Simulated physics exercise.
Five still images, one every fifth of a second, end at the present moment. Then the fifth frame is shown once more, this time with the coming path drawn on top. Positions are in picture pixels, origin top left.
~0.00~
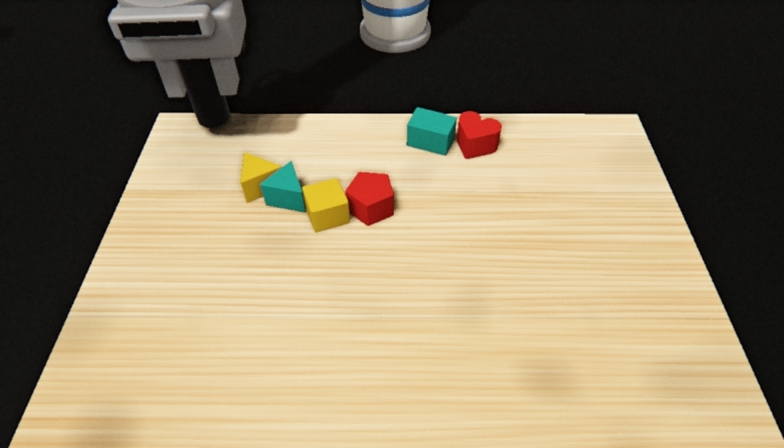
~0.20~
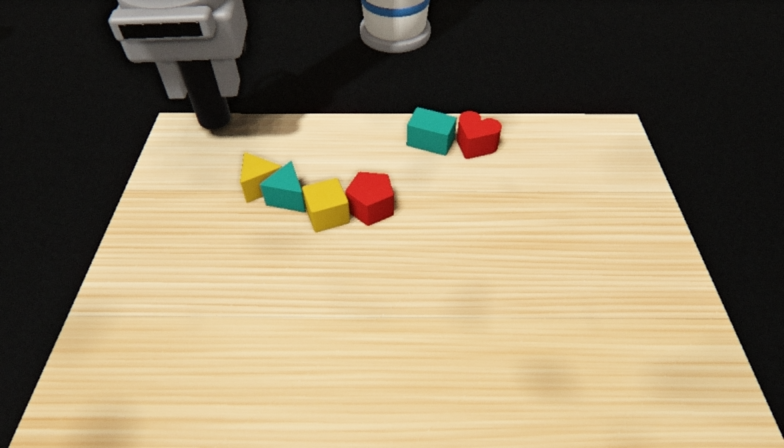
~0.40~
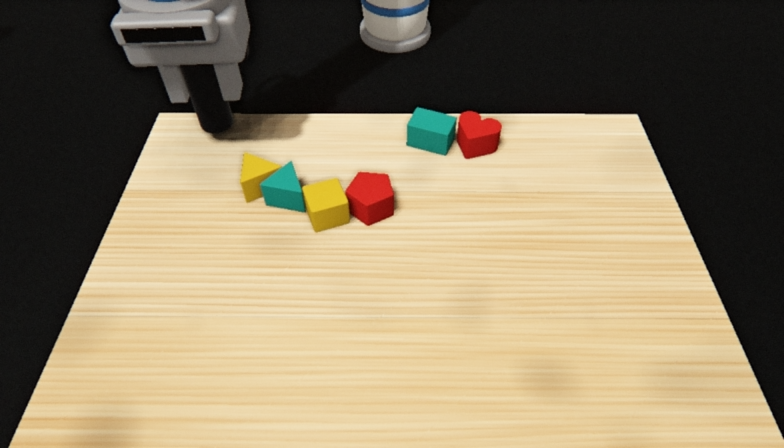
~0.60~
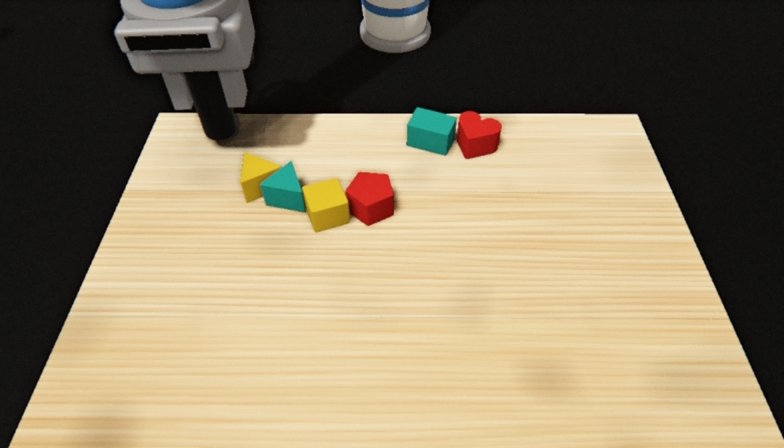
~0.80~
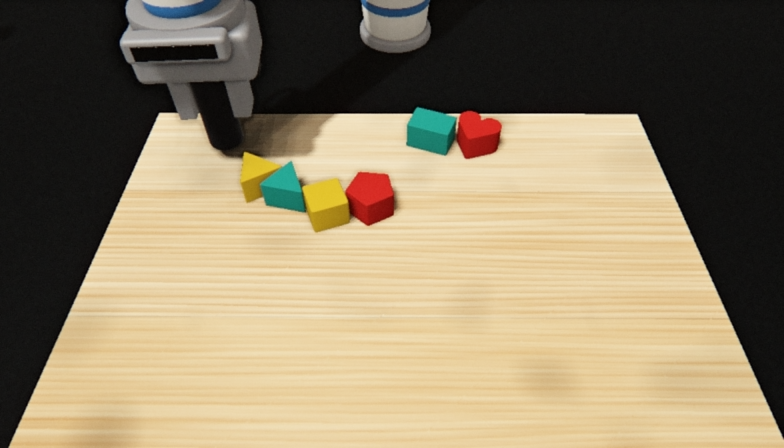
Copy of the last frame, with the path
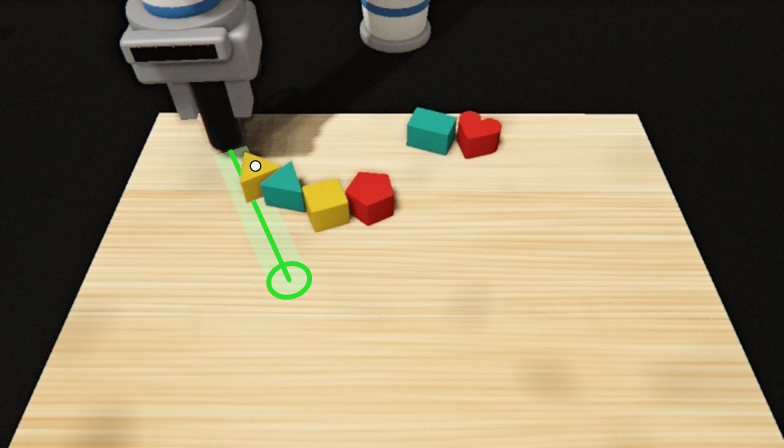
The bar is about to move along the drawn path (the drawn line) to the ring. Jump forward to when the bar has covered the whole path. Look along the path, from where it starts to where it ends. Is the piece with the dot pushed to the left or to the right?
Heads left.
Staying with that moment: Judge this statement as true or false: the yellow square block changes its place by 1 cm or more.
True
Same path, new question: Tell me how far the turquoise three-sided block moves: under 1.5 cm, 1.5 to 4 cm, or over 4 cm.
Verdict: More than 4 cm.
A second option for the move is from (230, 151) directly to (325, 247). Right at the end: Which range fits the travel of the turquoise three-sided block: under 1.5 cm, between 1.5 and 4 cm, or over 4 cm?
It shifts by more than 4 cm.
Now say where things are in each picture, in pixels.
The first picture shows bar tip at (214, 119); block tops, yellow three-sided block at (256, 166); turquoise three-sided block at (284, 178); yellow square block at (325, 194); red pentagonal block at (371, 186).
The second picture shows bar at (215, 121); blocks unchanged.
The third picture shows bar at (218, 124); blocks unchanged.
The fourth picture shows bar at (222, 131); blocks unchanged.
The fifth picture shows bar at (227, 141); yellow three-sided block at (256, 166); turquoise three-sided block at (284, 178); yellow square block at (325, 194); red pentagonal block at (371, 186).
Path on the board, from (230, 151) to (289, 280); the dot is on the yellow three-sided block.
The first path, step by step. One third of the way, bar at (245, 179); yellow three-sided block at (274, 186), turned 15° anticlockwise; turquoise three-sided block at (295, 199); yellow square block at (328, 194).
Two thirds of the way, bar at (265, 222); yellow three-sided block at (303, 227), turned 35° anticlockwise; turquoise three-sided block at (328, 238), turned 10° anticlockwise; yellow square block at (337, 197), turned 15° anticlockwise; red pentagonal block at (379, 185).
At the end, bar at (287, 271); yellow three-sided block at (329, 256), turned 85° anticlockwise; turquoise three-sided block at (360, 246), turned 65° anticlockwise; yellow square block at (337, 197), turned 15° anticlockwise; red pentagonal block at (379, 185).
